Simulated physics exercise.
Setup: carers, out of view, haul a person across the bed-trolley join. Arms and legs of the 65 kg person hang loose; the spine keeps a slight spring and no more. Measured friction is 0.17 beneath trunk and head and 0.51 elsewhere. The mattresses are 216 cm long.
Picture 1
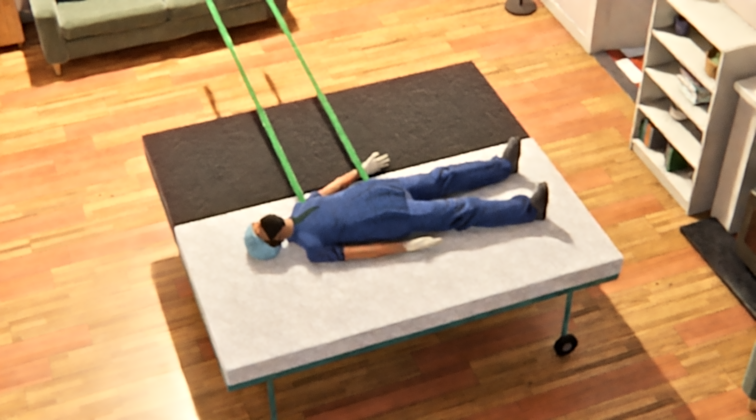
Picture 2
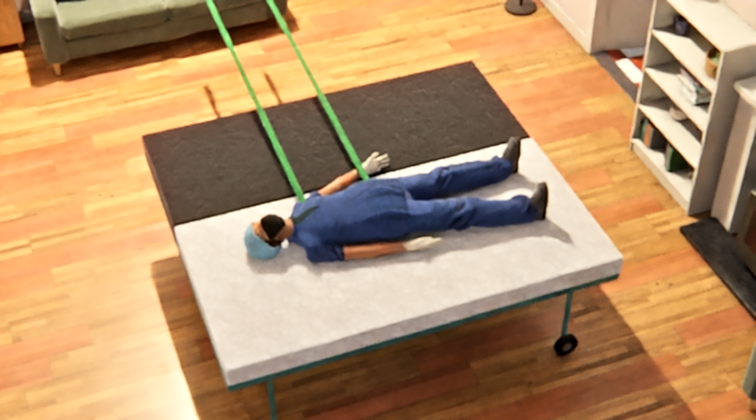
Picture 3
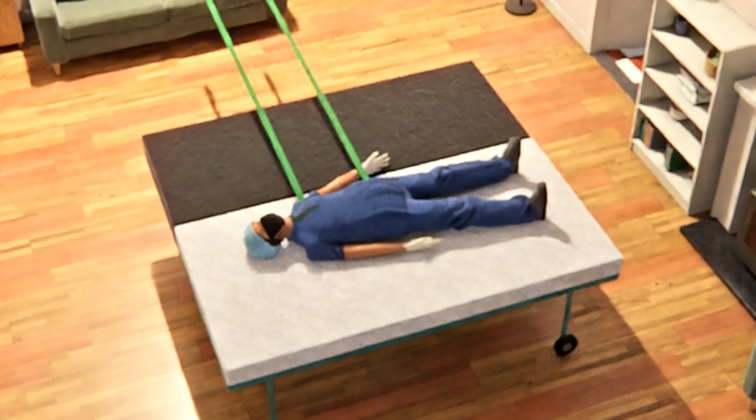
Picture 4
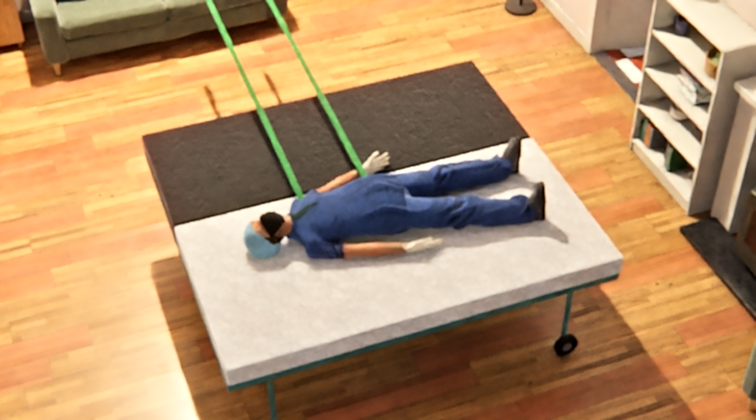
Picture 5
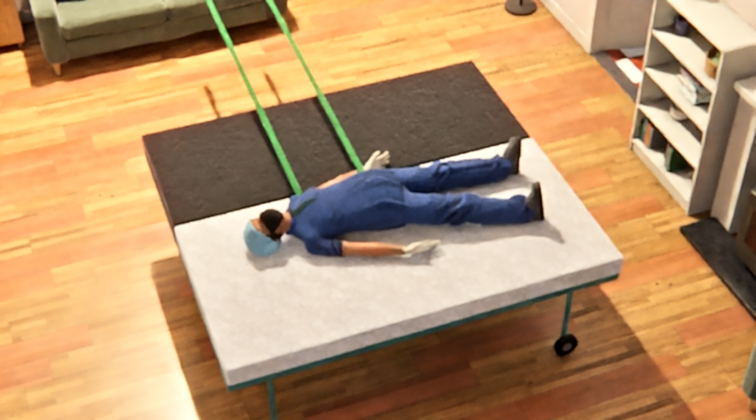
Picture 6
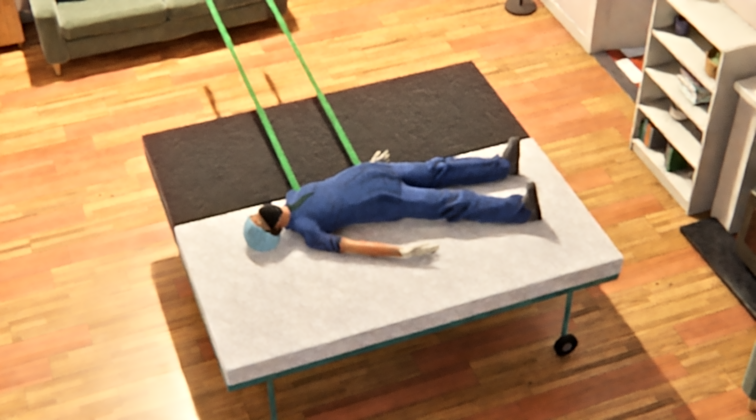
In a wood-floored room, green straps shift a person lying in blue overalls slightly across a pale mattress.
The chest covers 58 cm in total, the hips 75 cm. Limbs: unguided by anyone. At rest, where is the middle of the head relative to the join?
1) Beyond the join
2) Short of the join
(1) Beyond the join.
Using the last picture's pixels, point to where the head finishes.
(255, 184).
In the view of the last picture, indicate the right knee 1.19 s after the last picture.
Somewhere close to (413, 163).
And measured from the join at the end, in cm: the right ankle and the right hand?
Shortfall: Right ankle 32 cm, right hand 56 cm.
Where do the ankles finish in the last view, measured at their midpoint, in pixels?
Roughly at (471, 152).
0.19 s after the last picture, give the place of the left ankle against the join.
Measured short of the mark: Approx. 24 cm.
Then, 0.19 s after the last picture the head is 24 cm short of the join, near (259, 224) in the last picture's view; the right hand 72 cm short of the join.
Then, 0.69 s after the last picture the head is 5 cm short of the join, near (254, 201) in the last picture's view.
Then, 1.19 s after the last picture the head is 6 cm past the join, near (254, 187) in the last picture's view.
When all is still, head crosses the join; left hand crosses the join; right hand stops short of the join; left ankle crosses the join; right ankle stops short of the join.
